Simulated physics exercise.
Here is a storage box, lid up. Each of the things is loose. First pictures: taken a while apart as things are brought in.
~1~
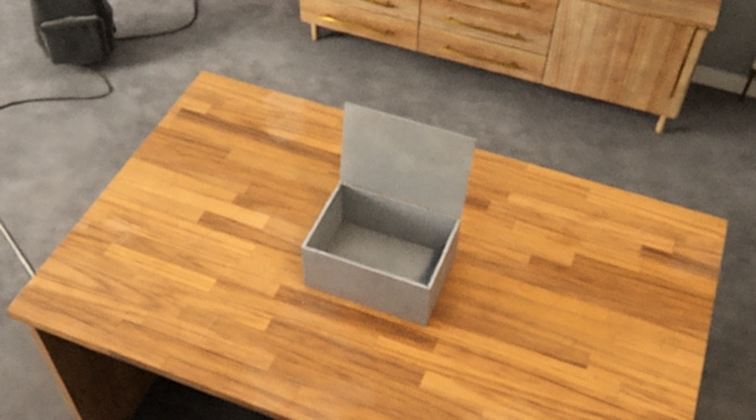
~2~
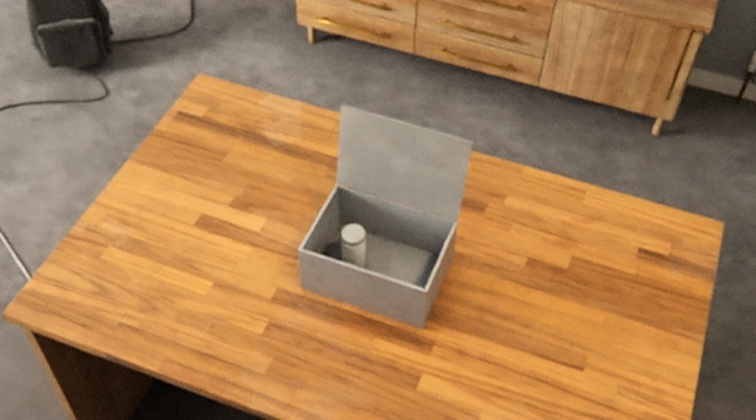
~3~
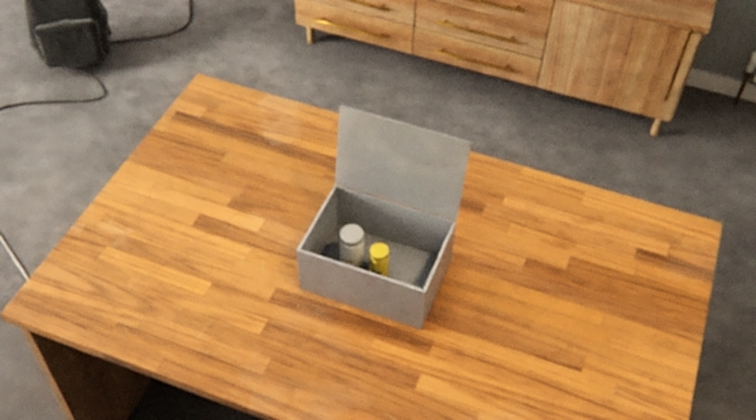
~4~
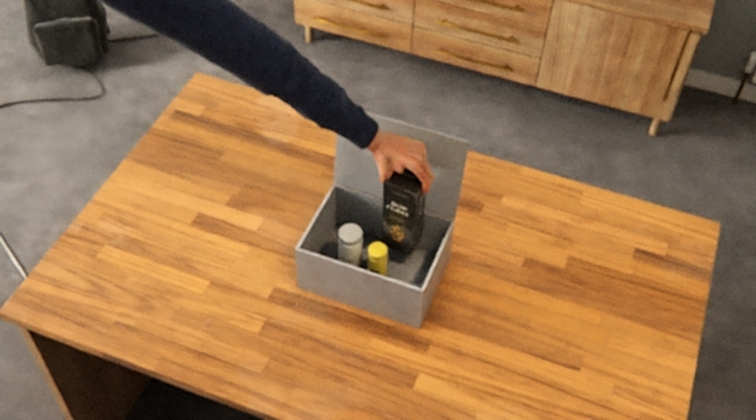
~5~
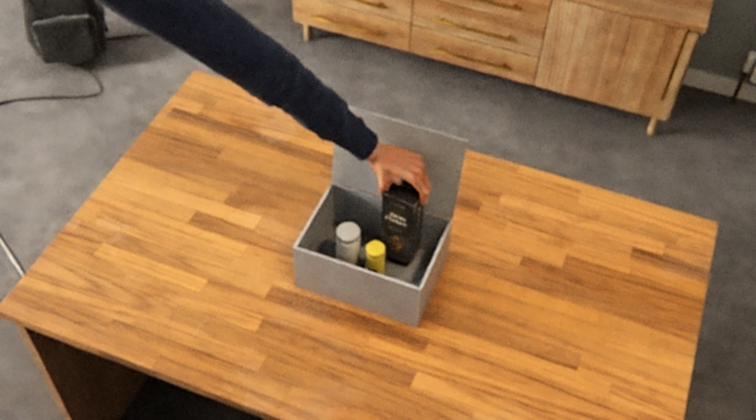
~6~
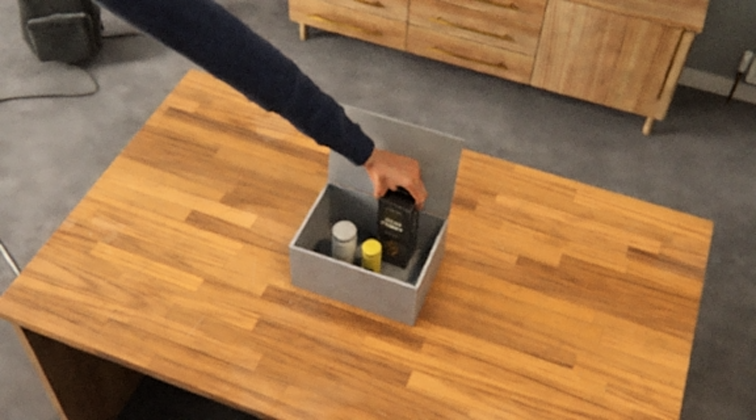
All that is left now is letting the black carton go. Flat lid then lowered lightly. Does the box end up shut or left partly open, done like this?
It ends up partly open.
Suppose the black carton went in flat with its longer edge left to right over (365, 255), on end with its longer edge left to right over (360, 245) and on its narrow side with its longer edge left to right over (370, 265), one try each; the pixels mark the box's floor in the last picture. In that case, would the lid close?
First - shut down; second - not shut; third - shut down.
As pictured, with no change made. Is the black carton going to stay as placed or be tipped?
Well, the black carton ends up skewed.
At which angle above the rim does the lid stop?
The answer is about 20 degrees.
Then, 1.60 s past the last view, lid 67° above the rim; black carton rocked 7° from its first pose near (395, 230).
Then, 1.90 s past the last view, lid 36° above the rim; black carton rocked 28° from its first pose near (388, 242); yellow shaker rocked 17° from its first pose.
Finally, lid 20° above the rim; down or leaning hard in the box, black carton and yellow shaker; white shaker still in place. Final places as the last picture's camera would see them, black carton near (383, 253).
